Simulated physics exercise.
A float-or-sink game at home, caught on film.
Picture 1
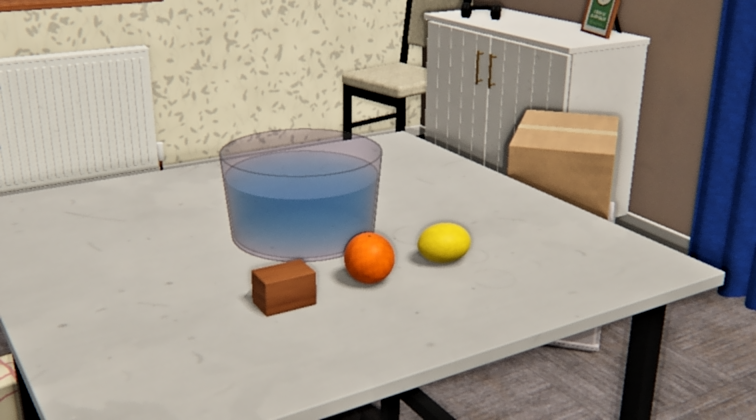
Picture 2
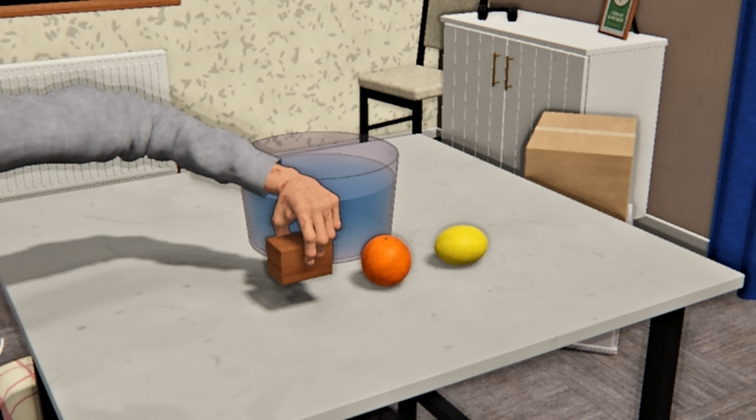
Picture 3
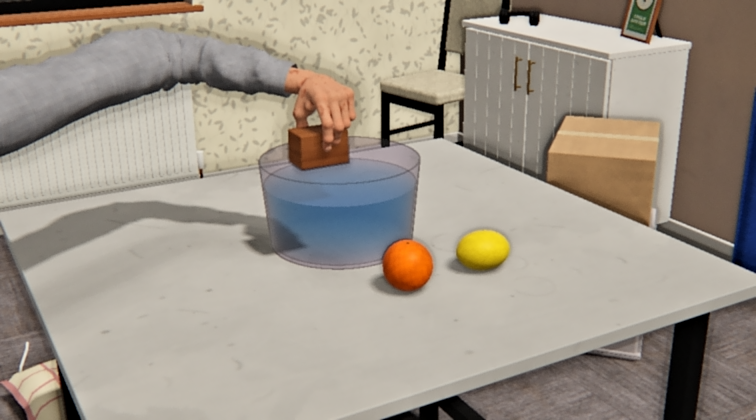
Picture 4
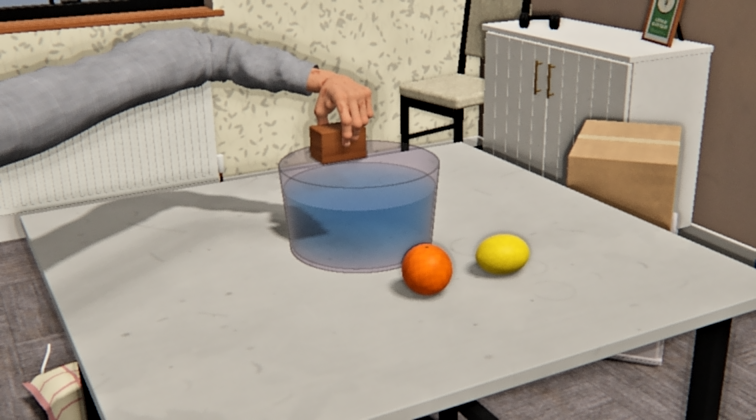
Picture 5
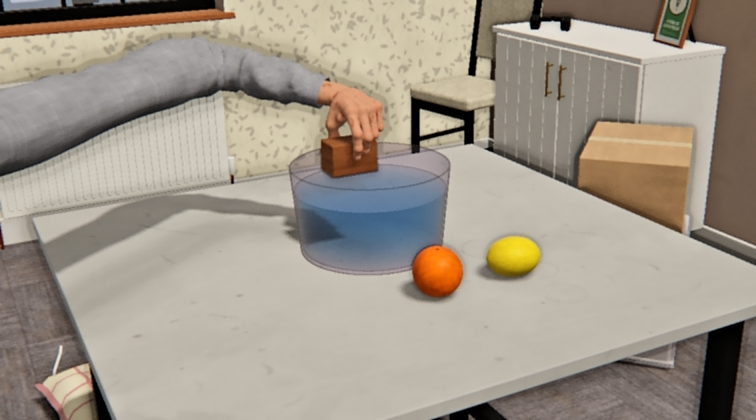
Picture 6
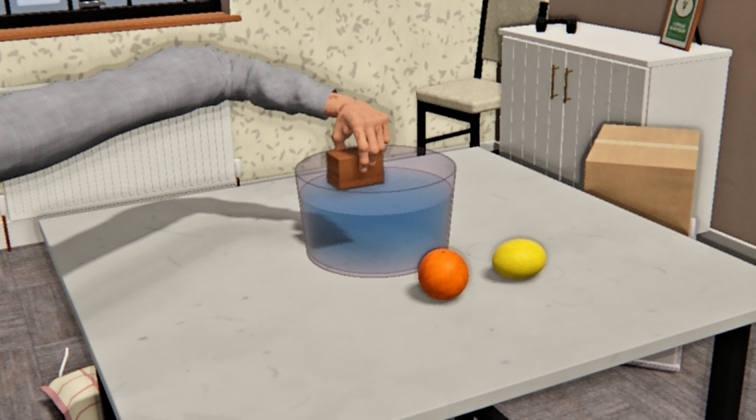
The video shows a hand picking up a wooden block beside an orange and a lemon on a table, lifting it over a clear tub of blue water, then lowering it to just above the surface.
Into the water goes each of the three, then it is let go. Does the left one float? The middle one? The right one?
Taking them from the left, one does not go down, the next does not go down, the last does not go down.
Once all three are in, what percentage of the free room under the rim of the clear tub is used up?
Estimate: Roughly 24 %.
Shortly, the wooden block bobs at the top.
Then, the orange bobs at the top.
At the finish, the lemon bobs at the top; afloat, wooden block, orange and lemon.
